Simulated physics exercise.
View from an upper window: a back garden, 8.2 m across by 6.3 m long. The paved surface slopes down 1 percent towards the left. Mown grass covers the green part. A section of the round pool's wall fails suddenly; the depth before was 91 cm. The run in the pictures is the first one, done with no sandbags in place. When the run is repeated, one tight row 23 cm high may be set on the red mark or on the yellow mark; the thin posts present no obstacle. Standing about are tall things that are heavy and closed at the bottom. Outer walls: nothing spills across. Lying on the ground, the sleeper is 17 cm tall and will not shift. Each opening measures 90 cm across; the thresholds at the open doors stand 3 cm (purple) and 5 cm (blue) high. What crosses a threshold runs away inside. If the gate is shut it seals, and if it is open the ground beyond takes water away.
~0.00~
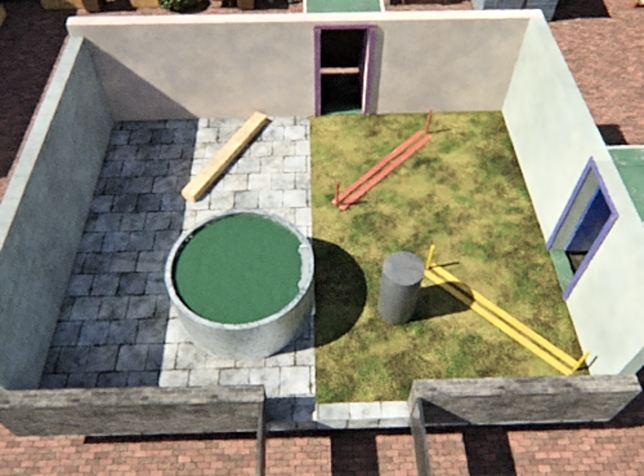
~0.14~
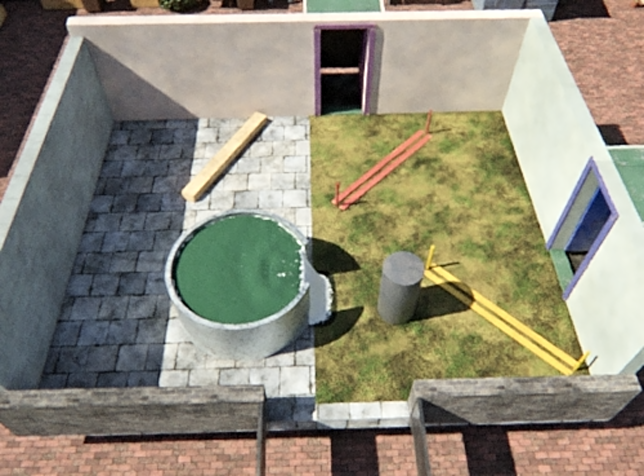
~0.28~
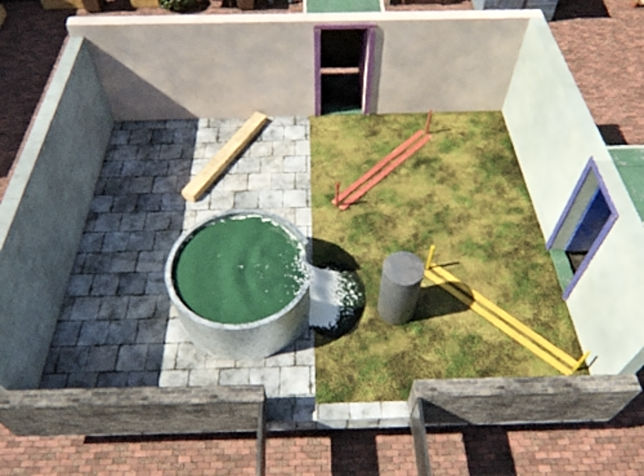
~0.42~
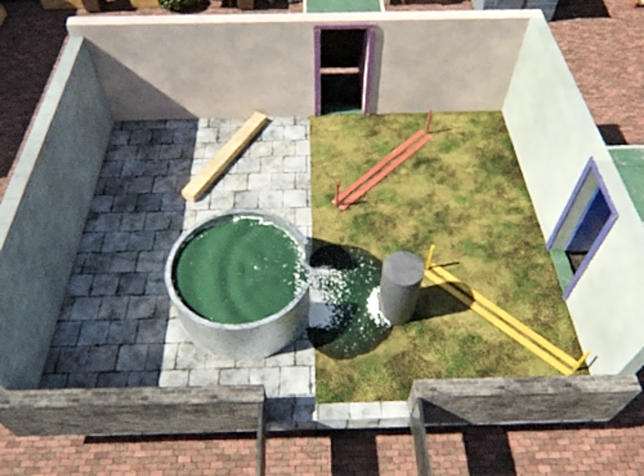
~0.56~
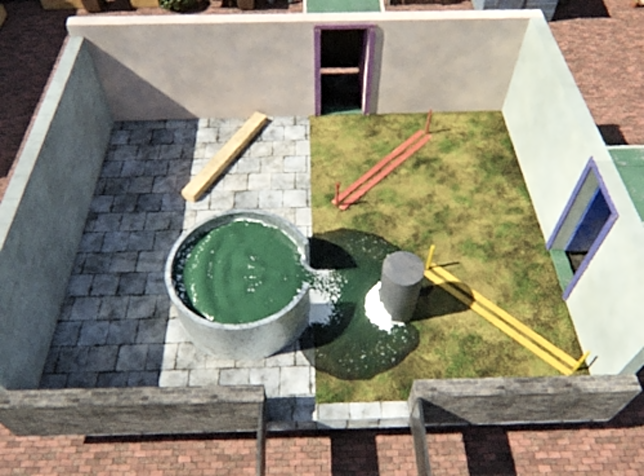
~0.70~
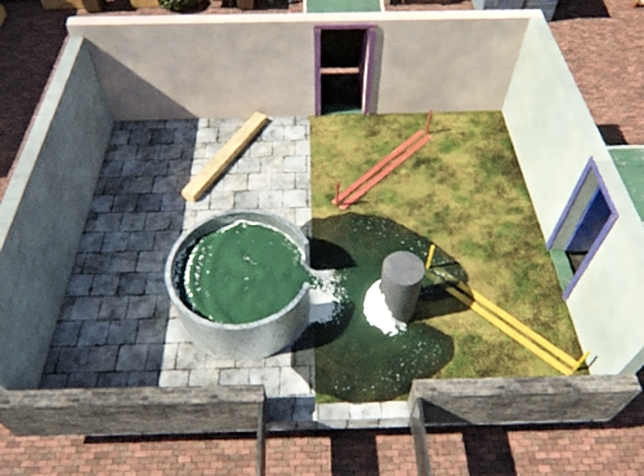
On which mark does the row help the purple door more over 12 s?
On the red mark.
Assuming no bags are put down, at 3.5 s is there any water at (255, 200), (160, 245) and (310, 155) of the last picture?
Respectively: Clear, clear and clear.
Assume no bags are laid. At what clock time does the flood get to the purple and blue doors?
Purple 5.0 s, blue 2.0 s.
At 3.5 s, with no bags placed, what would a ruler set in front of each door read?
Reading (cm) - purple: 0; blue: 10.
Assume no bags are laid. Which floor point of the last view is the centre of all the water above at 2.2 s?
Centre estimate: Near (323, 291).
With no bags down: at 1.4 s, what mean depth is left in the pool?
It's around 62 cm deep on average.
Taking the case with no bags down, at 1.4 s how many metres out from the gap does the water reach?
I'd say close to 3.6 m.
After 1.4 s water covers 25 % of the floor and is deepest (48 cm) near (374, 304) in the run without bags; in at the purple door, 0 L with no bags, 0 L with the row on red, 0 L on yellow.
After 2.2 s water covers 35 % of the floor and is deepest (34 cm) near (374, 304) in the run without bags; in at the purple door, 0 L with no bags, 0 L with the row on red, 0 L on yellow.
After 3.5 s water covers 50 % of the floor and is deepest (26 cm) near (374, 304) in the run without bags; in at the purple door, 0 L with no bags, 0 L with the row on red, 0 L on yellow.
After 7.0 s water covers 70 % of the floor and is deepest (13 cm) near (363, 305) in the run without bags; in at the purple door, 3 L with no bags, 0 L with the row on red, 5 L on yellow.
After 12.0 s water covers 85 % of the floor and is deepest (9 cm) near (251, 140) in the run without bags; in at the purple door, 35 L with no bags, 3 L with the row on red, 32 L on yellow.
